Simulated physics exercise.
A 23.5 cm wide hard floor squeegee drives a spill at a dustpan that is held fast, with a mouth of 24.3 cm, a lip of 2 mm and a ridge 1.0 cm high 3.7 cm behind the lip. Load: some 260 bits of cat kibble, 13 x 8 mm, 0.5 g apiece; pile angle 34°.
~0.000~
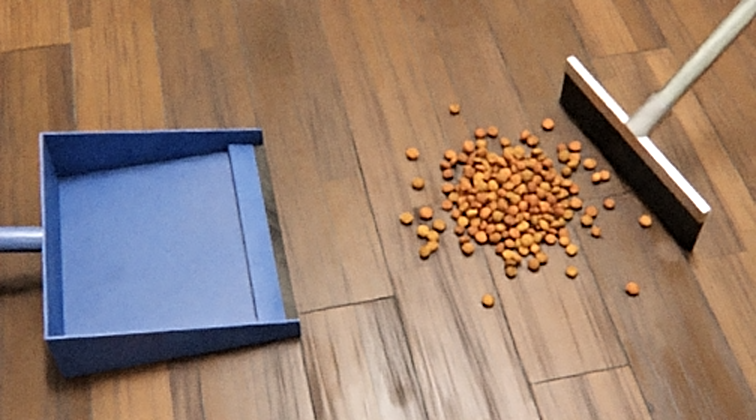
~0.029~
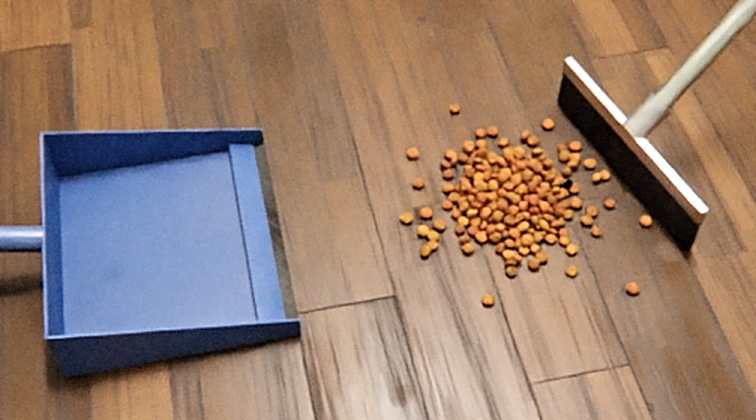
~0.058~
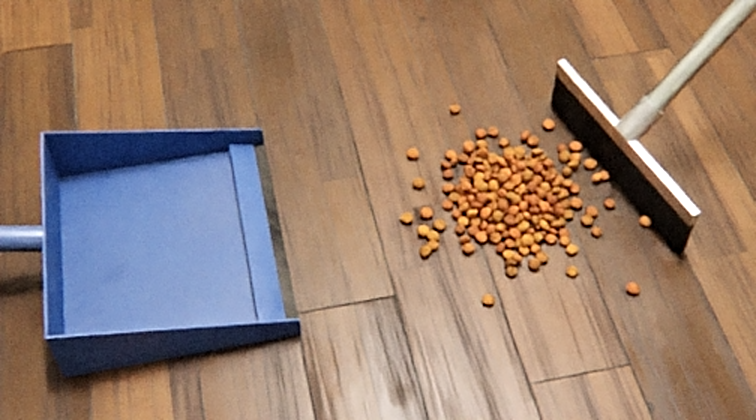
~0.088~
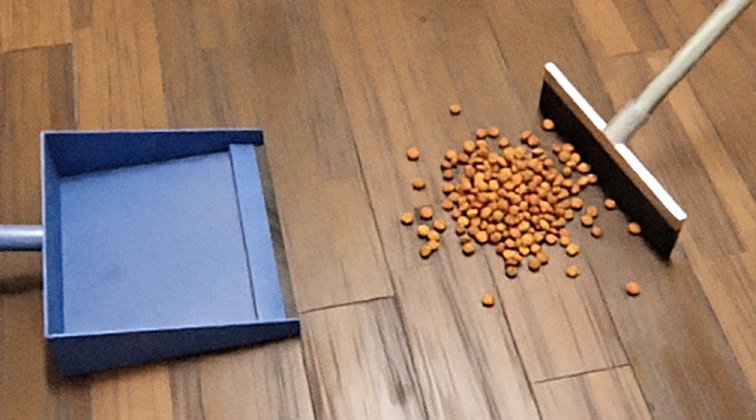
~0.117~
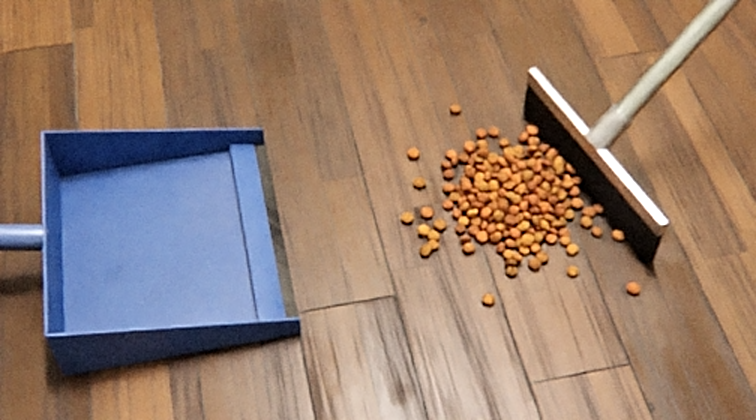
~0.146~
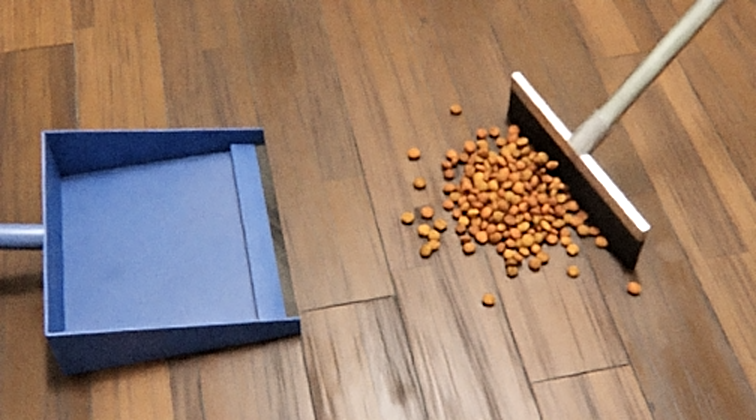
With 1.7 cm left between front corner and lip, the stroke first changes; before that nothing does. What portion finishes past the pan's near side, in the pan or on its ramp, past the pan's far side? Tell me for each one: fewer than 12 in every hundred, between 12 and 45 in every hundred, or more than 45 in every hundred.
At the end, near side: A sizeable portion; pan: A sizeable portion; far side: A tiny portion.
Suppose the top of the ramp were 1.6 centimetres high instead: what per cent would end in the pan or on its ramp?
Close to 25 per cent then.
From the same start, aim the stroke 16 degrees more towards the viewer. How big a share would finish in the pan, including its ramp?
Roughly 20 per cent.
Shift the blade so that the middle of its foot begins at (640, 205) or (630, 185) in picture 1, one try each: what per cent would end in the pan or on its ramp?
Around 30 percent, then around 30 percent.
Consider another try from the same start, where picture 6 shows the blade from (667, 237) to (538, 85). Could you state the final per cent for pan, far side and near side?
Pan: 20, far side: 0, near side: 35.
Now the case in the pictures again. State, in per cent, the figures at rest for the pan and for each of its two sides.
Near side 15 %, pan 25 %, far side 0 %.
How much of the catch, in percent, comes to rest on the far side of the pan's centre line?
Close to 40 %.
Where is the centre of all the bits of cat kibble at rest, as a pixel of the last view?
Roughly (302, 266).
After 0.33 s, middle of the blade 18 cm from the lip; 0 % over the lip, far side 0 %, near side 5 %.
After 0.46 s, middle of the blade 8 cm from the lip; 0 % over the lip, far side 0 %, near side 10 %.
Then, at 0.71 s, middle of the blade 5 cm from the lip; 25 % over the lip, far side 0 %, near side 15 %.
By 1.2 s all is still; near side 15 %, pan 25 %, far side 0 %, in front of the lip or behind the blade 55 %.
